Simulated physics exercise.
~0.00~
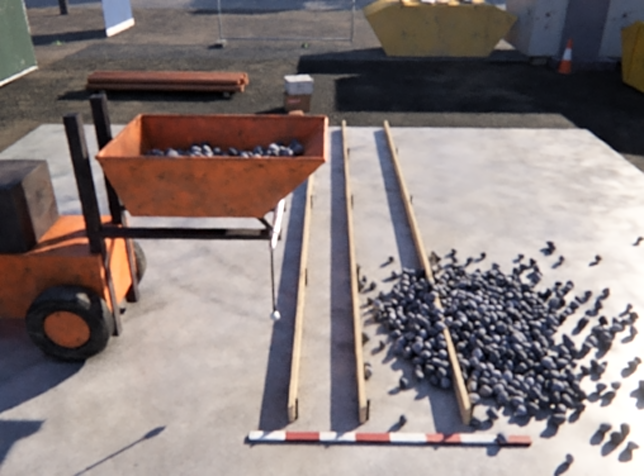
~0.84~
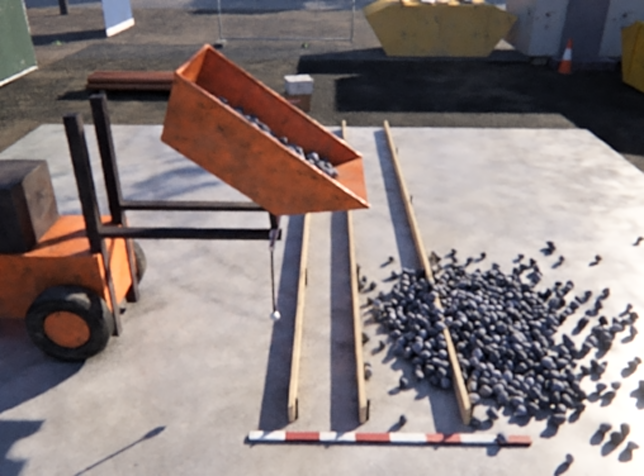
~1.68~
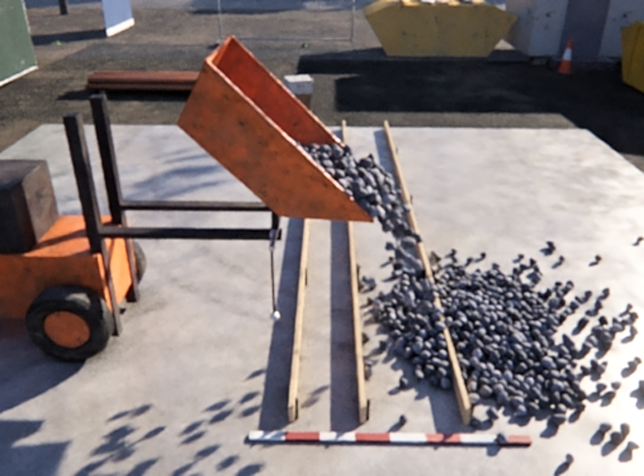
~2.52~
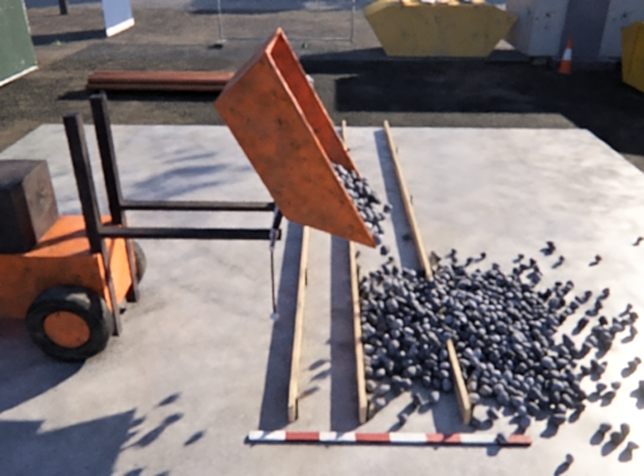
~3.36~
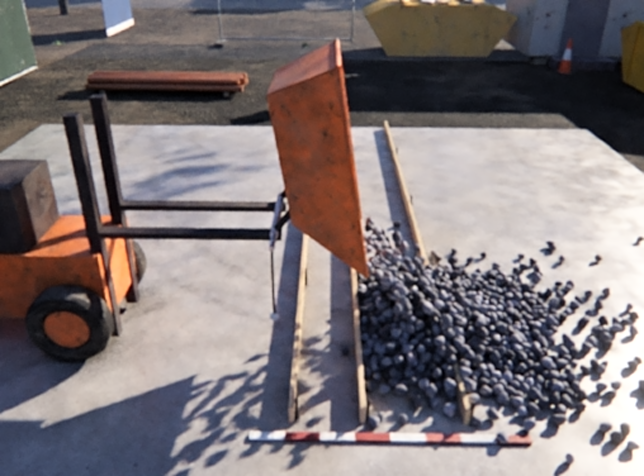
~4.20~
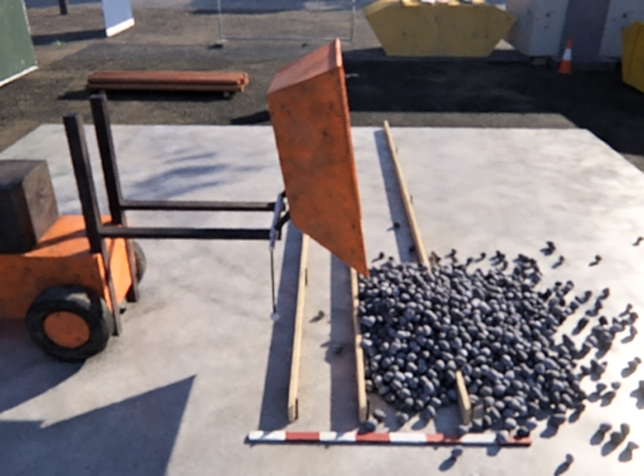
At first, an orange fork truck at the left holds a level orange skip of smooth dark stones above a concrete floor, where three wooden boards lie beside a striped staff and an earlier heap spreads at the right. The skip tilts to the right, its stones still inside. It tips further, and stones pour over its lip onto the boards and the heap. As it swings steeply down, the last stones tumble out. Finally the skip hangs nearly upright and still, with one larger heap burying much of the right-hand board and reaching the middle one.
